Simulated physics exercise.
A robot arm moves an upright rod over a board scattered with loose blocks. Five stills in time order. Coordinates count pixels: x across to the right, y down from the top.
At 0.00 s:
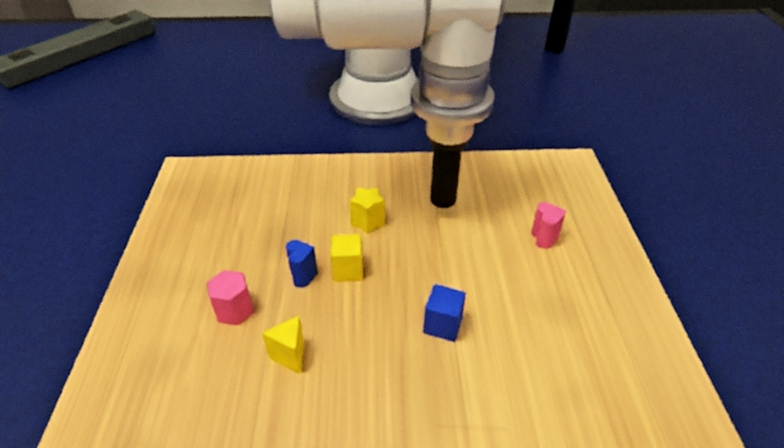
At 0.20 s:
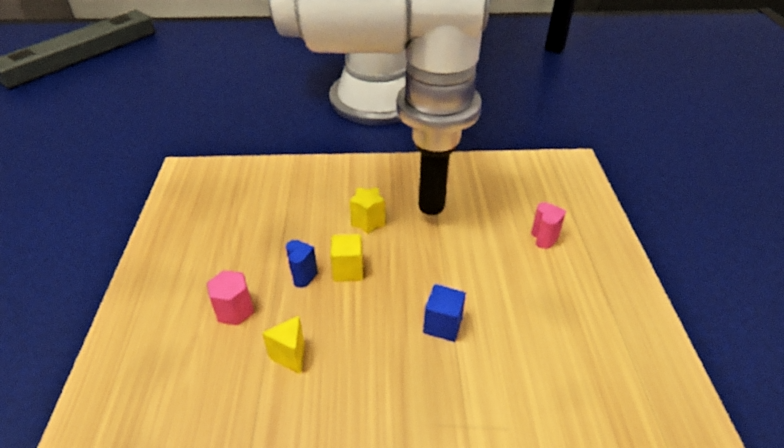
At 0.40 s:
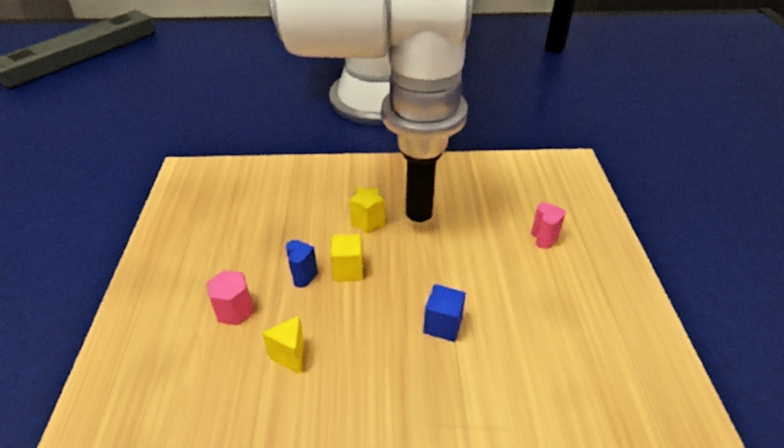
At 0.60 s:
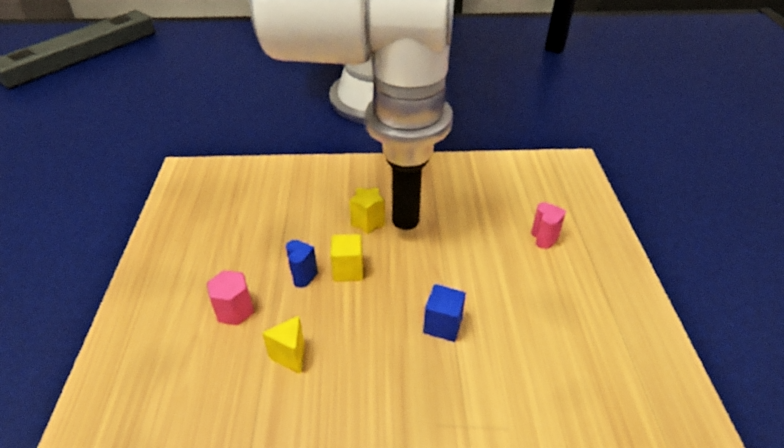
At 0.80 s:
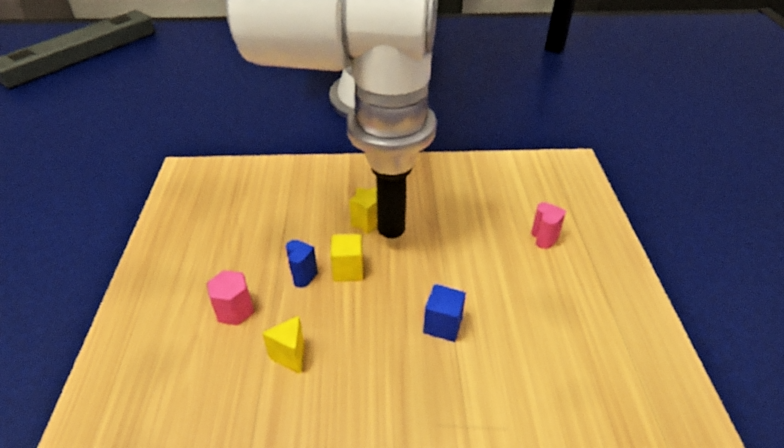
The footage shows a robot arm holding a black upright rod over a wooden board scattered with yellow, blue and pink blocks; the rod moves steadily left and slightly toward the viewer, while the blocks stay still.
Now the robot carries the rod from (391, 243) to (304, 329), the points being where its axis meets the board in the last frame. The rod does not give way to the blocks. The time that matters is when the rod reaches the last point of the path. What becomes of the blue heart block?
It does get moved.
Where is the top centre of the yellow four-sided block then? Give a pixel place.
At (308, 259).
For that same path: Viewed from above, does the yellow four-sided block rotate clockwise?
Answer: Yes.
One third of the way, rod (365, 256); yellow four-sided block (334, 249).
Two thirds of the way, rod (335, 285); blue heart block (286, 249); yellow four-sided block (309, 258), turned 35° clockwise.
At the end, rod (302, 316); yellow triangle in place; blue heart block (286, 248); yellow four-sided block (308, 259), turned 35° clockwise.
